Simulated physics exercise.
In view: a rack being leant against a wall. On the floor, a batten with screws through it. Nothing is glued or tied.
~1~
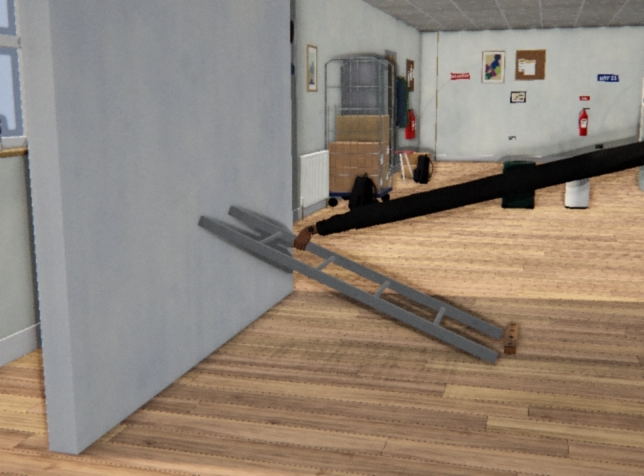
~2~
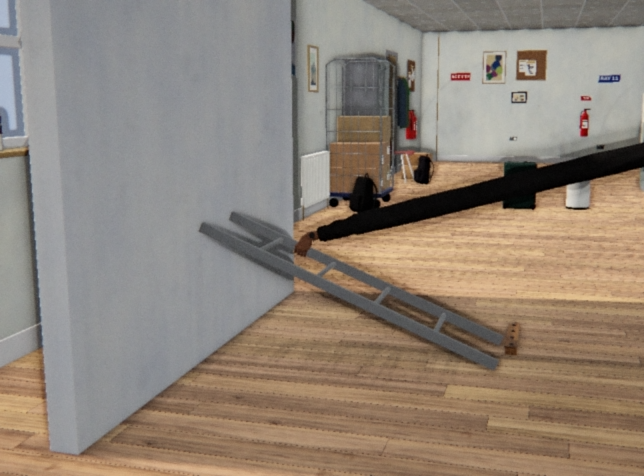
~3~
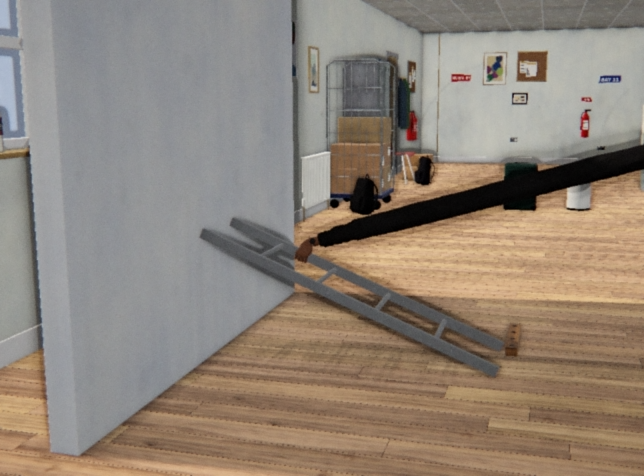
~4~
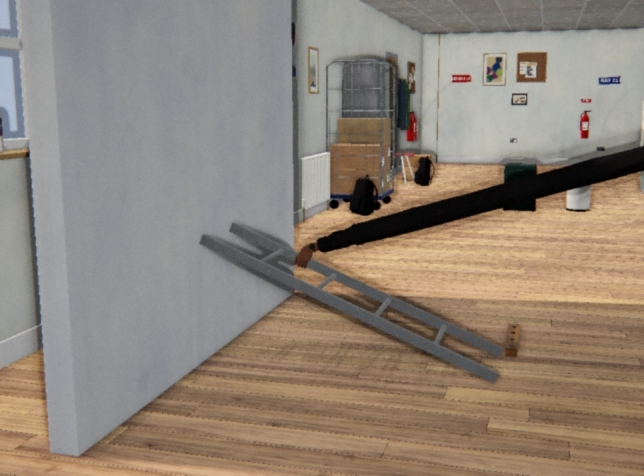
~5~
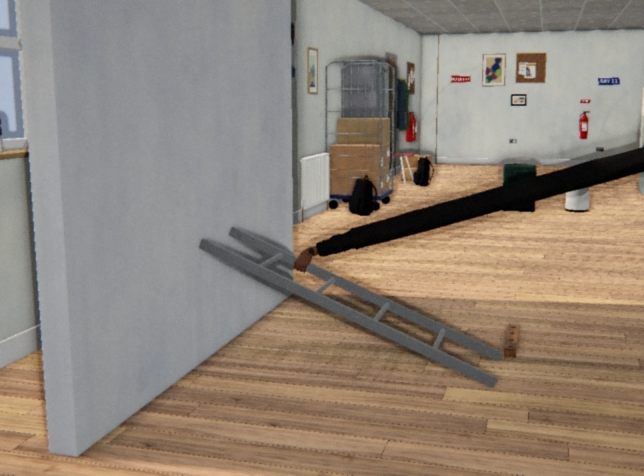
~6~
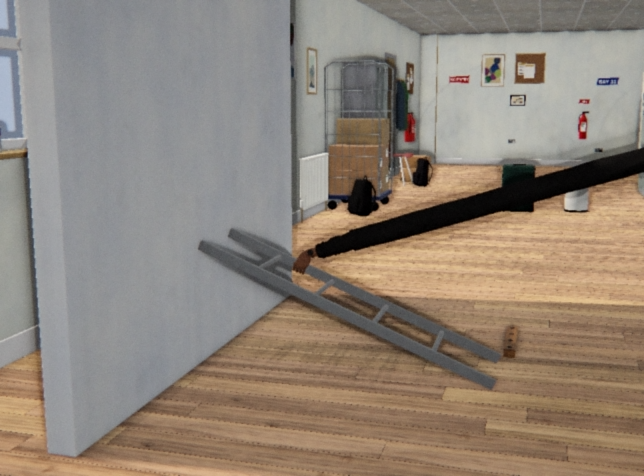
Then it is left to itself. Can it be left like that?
The grey rack gives way at the feet.
Then, 0.22 s past the last view, grey rack leaning 6° off how it started near (356, 318).
Then, 0.32 s past the last view, grey rack leaning 15° off how it started near (361, 342).
Then, 0.40 s past the last view, grey rack leaning 22° off how it started near (364, 358).
Finally, the grey rack slides out and falls, near (364, 359).
